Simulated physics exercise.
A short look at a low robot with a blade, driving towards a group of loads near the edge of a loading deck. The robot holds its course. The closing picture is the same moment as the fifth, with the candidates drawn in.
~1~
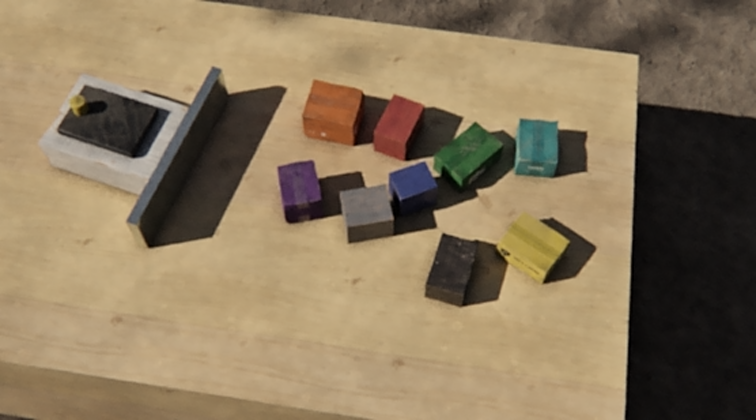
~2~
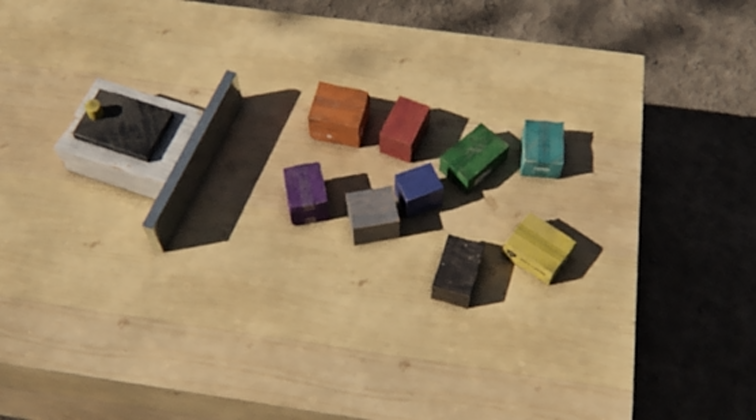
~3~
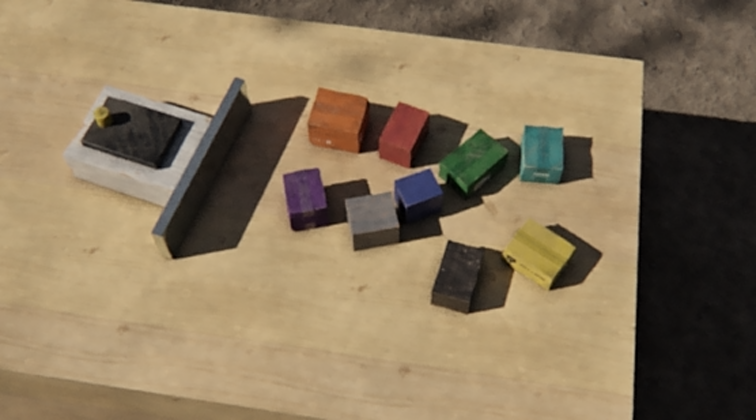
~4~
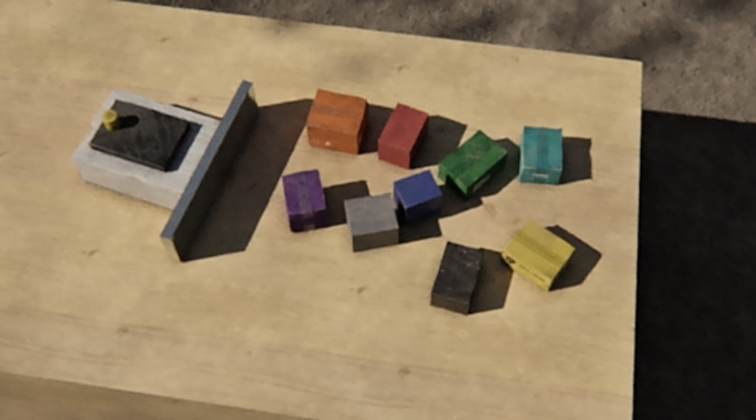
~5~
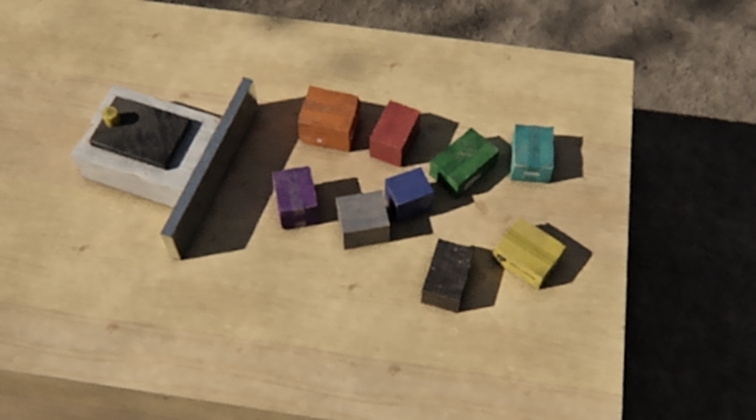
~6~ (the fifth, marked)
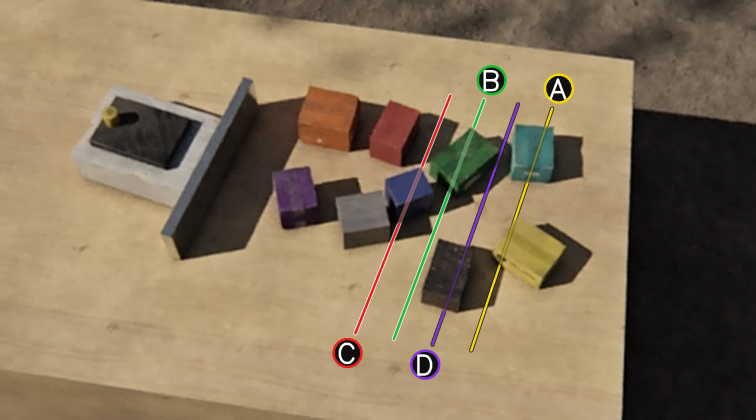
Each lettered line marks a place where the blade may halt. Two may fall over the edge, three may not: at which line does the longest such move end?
Line A.
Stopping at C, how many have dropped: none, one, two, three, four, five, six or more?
The count is none.
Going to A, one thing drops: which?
The turquoise parcel.
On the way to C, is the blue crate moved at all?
Yes.
On the marked copy, A at (515, 221); B at (442, 211); C at (406, 206); D at (478, 216).
Following A. Soon after the start, robot (254, 148); orange box (380, 128); red crate (422, 138).
Later, robot (363, 162); turquoise parcel (578, 155); green parcel (550, 196).
In the end, robot (448, 174); turquoise parcel over the edge; yellow parcel (623, 270); one fallen.
As for the rest, B is within the limit but short; C is within the limit but short; D is within the limit but short.
